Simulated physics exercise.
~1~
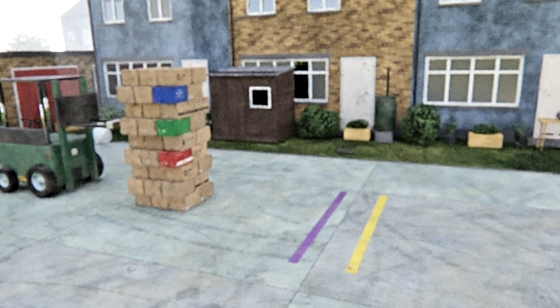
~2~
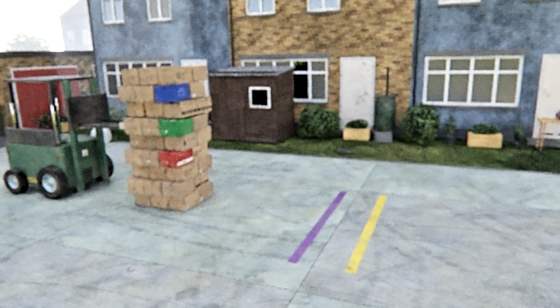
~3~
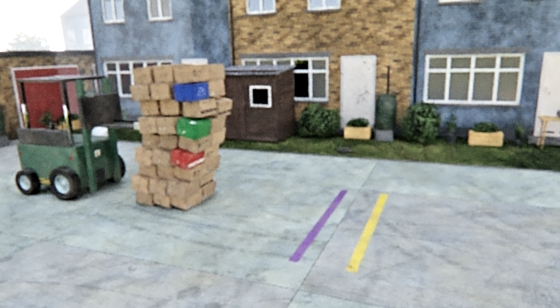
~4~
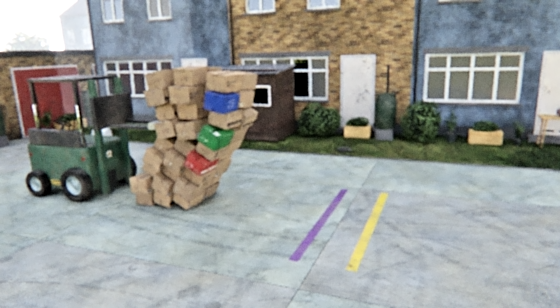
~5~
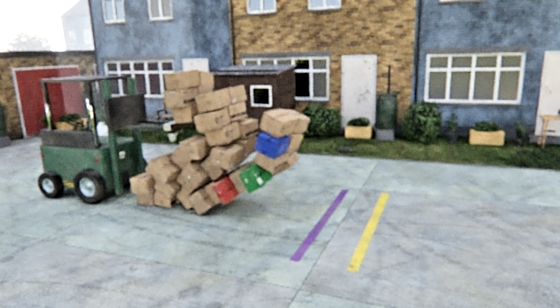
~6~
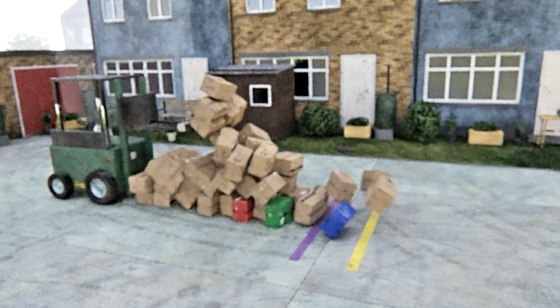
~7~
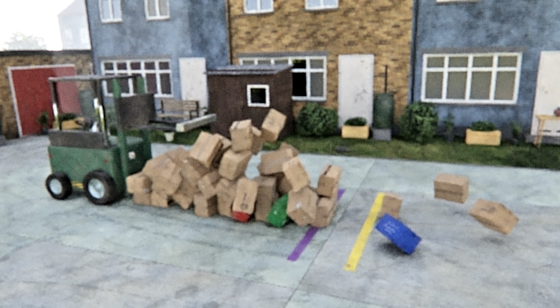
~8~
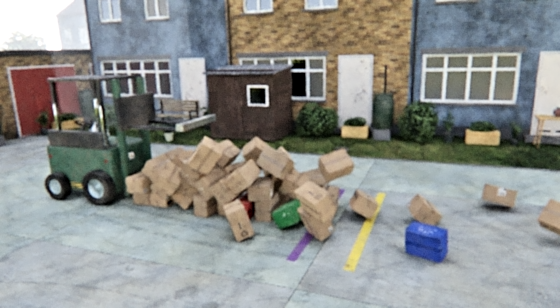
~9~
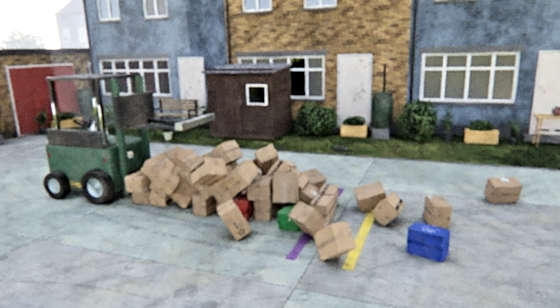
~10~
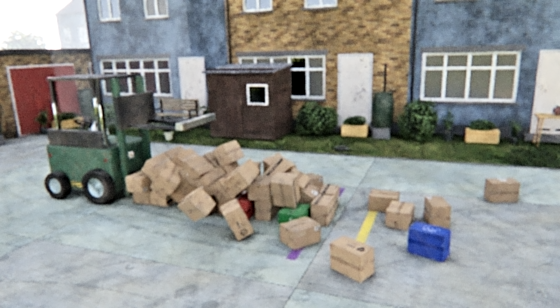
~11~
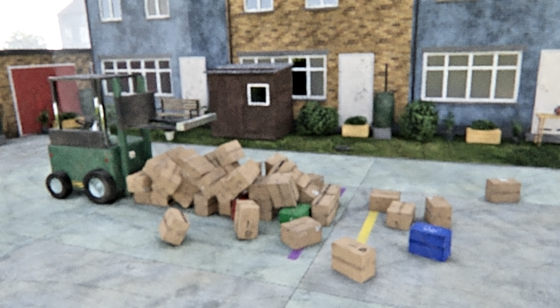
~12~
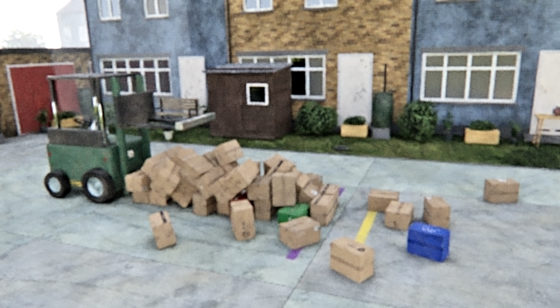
To begin with, a tall stack of brown cartons, with one blue, one green and one red among them, stands in a yard before a row of houses as a green forklift closes in from the left. The truck pushes into the stack, which skews and leans to the right. The upper layers topple over, and the cartons spill across the ground while the forklift stops. Several tumble past the purple and yellow stripes, the blue one farthest among the coloured three. Finally everything settles, with the red and green cartons short of the purple stripe and the blue one beyond the yellow.
